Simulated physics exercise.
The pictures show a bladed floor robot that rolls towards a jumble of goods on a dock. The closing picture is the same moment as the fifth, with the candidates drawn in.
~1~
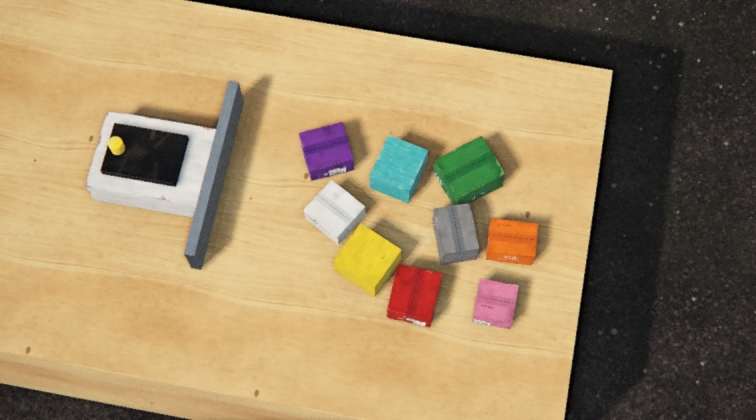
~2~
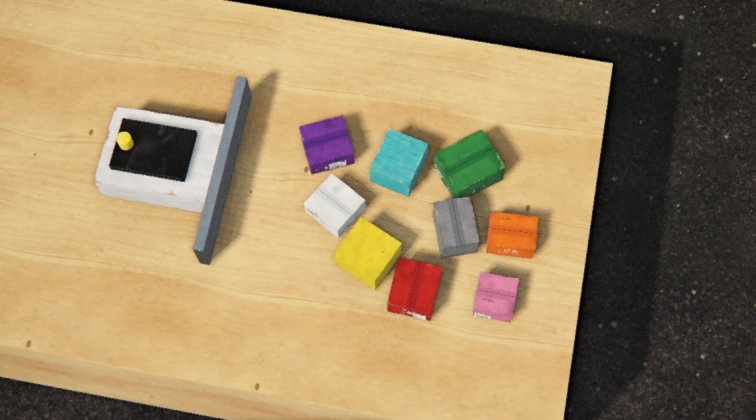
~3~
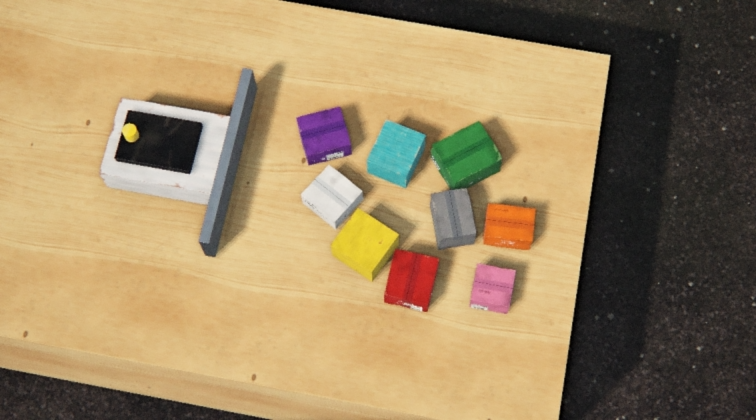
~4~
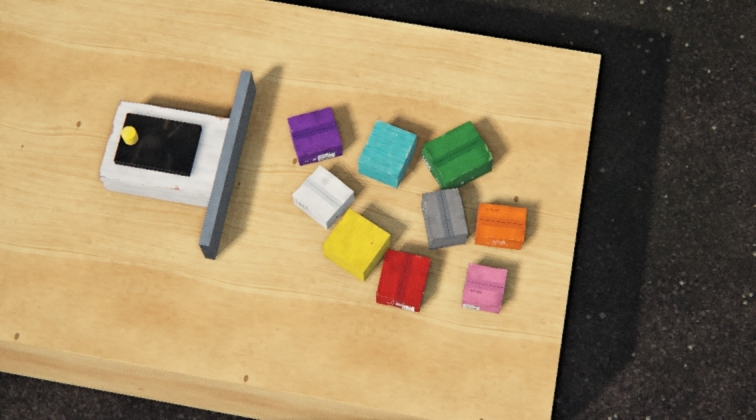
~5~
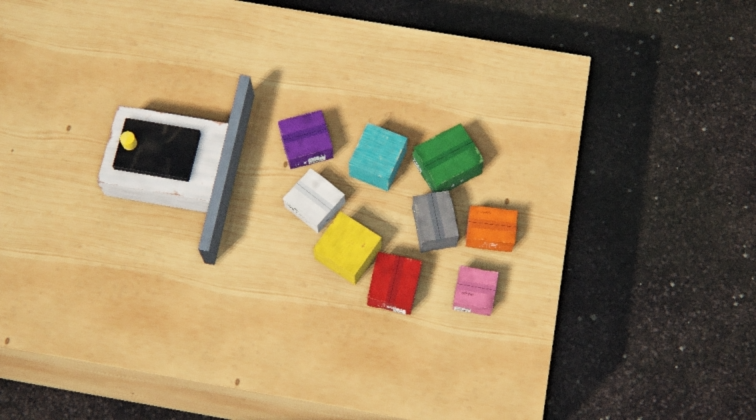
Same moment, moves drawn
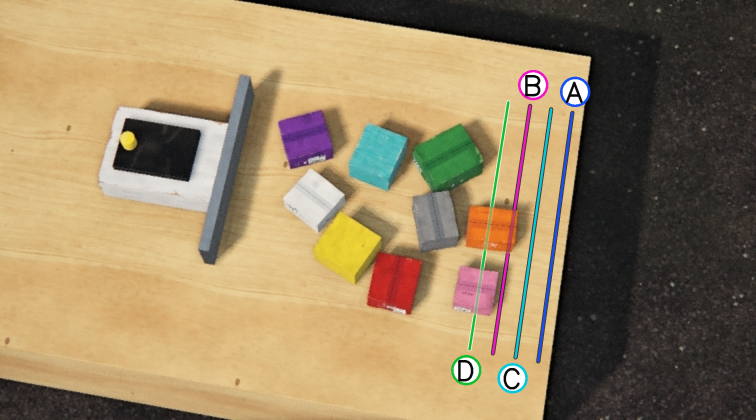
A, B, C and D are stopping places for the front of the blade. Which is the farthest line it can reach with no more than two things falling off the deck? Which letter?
No third one falls up to D.
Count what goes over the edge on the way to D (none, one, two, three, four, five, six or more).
In all, two.
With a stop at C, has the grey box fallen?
Yes.
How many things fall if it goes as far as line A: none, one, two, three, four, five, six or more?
In all, six or more.
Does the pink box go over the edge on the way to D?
No.
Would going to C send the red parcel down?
No.
On the copy, A at (556, 233); B at (512, 225); C at (534, 229); D at (490, 221).
On D. First, robot (257, 166); green box (459, 162); red parcel (401, 290).
Then, robot (351, 182); green box (549, 184); orange box (523, 234).
Finally, robot (425, 194); green box over the edge; orange box over the edge; two fallen.
By contrast, A drops eight; B drops five; C drops five.
